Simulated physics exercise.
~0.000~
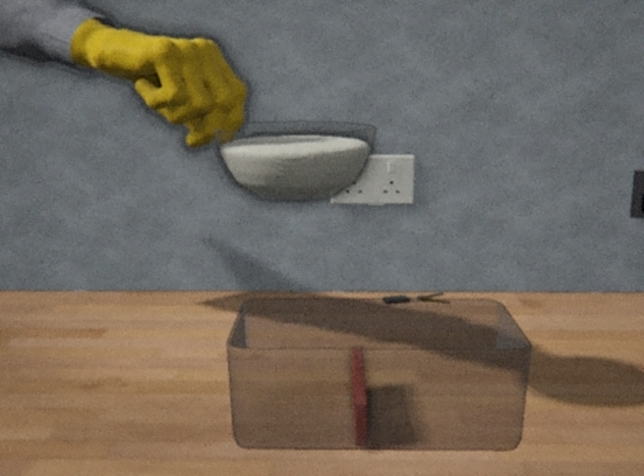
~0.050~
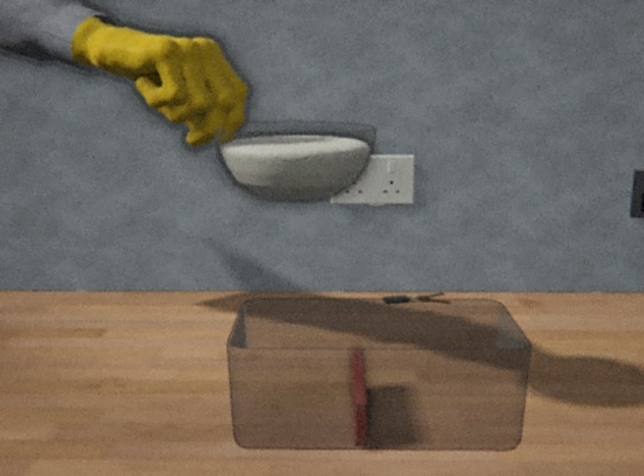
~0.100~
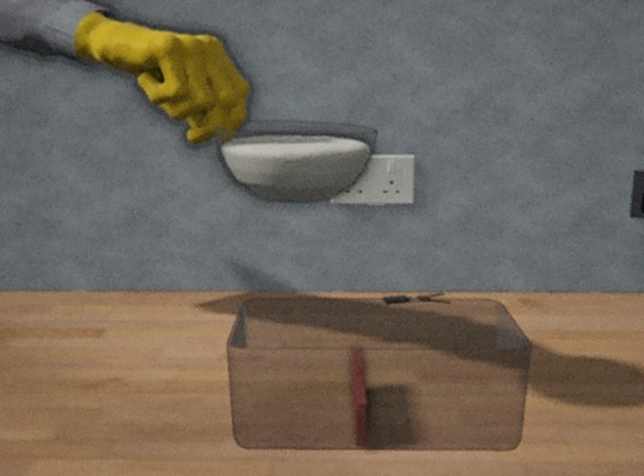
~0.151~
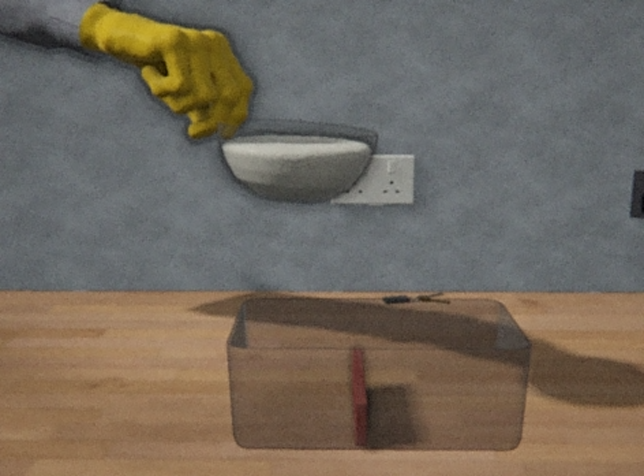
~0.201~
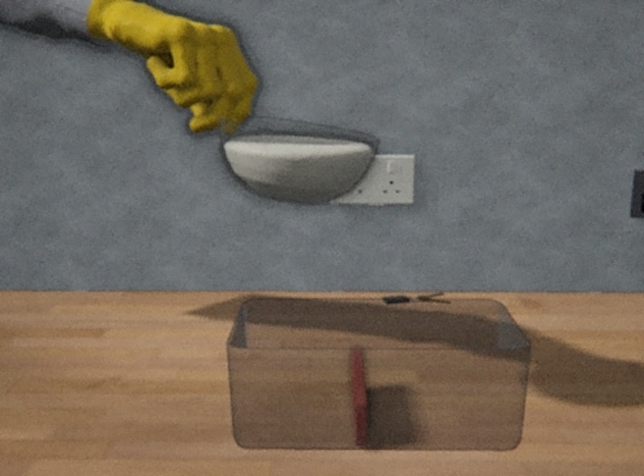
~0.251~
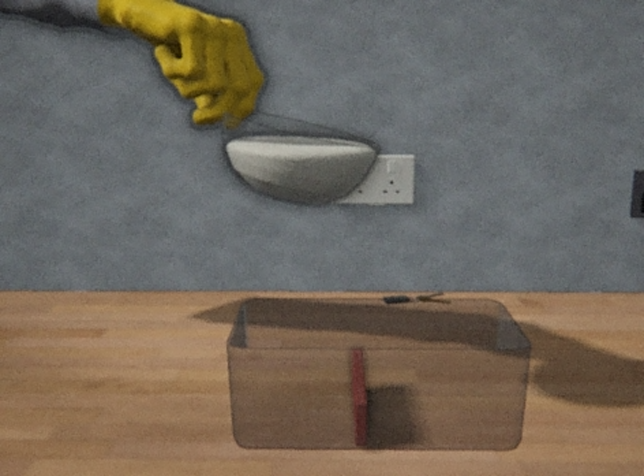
The video shows a yellow-gloved hand beside a pale round bowl above a clear long basin divided by a low red wall on a wooden surface; the hand shifts slightly right as the bowl tilts slightly, its right side lowering.
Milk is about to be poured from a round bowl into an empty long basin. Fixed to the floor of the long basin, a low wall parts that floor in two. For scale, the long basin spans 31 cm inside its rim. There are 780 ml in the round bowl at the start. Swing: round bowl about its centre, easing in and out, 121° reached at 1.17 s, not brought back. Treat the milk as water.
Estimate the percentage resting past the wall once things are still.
I would say roughly 91 percent.
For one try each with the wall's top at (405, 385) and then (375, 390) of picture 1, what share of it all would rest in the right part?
In order, 65 and 75 per cent.
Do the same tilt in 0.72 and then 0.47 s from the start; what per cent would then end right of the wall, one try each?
Around 80 per cent first, around 65 per cent next.
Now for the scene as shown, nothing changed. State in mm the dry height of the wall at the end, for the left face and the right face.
The left side gives some 46 mm, the right side some 22 mm.
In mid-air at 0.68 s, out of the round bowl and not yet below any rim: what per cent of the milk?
Estimate: Some 46 % of the total.
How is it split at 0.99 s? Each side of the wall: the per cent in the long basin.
Near 6 on the left, 90 on the right.
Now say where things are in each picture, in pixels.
In the first frame, it leans 0°; its right rim is at (375, 129); the milk meets the walls at (222, 143) and (369, 144); the long basin's rim runs from (236, 323) to (515, 324); the wall's top is at (359, 375).
In the second frame, it leans 1°; its right rim is at (375, 130); the milk meets the walls at (222, 143) and (369, 144).
In the third frame, it leans 2°; its right rim is at (376, 132); the milk meets the walls at (223, 143) and (371, 145).
In the fourth frame, it leans 5°; its right rim is at (377, 136); the milk meets the walls at (224, 142) and (371, 146).
In the fifth frame, it leans 9°; its right rim is at (378, 142); the milk meets the walls at (226, 141) and (373, 148).
In the sixth frame, it leans 13°; its right rim is at (379, 148); the milk meets the walls at (228, 142) and (376, 147).
After 0.68 s the tilt is 75° and 29 per cent is still to pour, 0 is left of the wall and 25 right of it.
After 0.99 s the tilt is 114° and 0 per cent is still to pour, 6 is left of the wall and 91 right of it.
After 1.32 s the tilt is 121° and 0 per cent is still to pour, 7 is left of the wall and 91 right of it.
After 1.67 s the tilt is 121° and 0 per cent is still to pour, 7 is left of the wall and 91 right of it.
In the end 7 per cent lies left of the wall, 91 right of it and 1 outside.
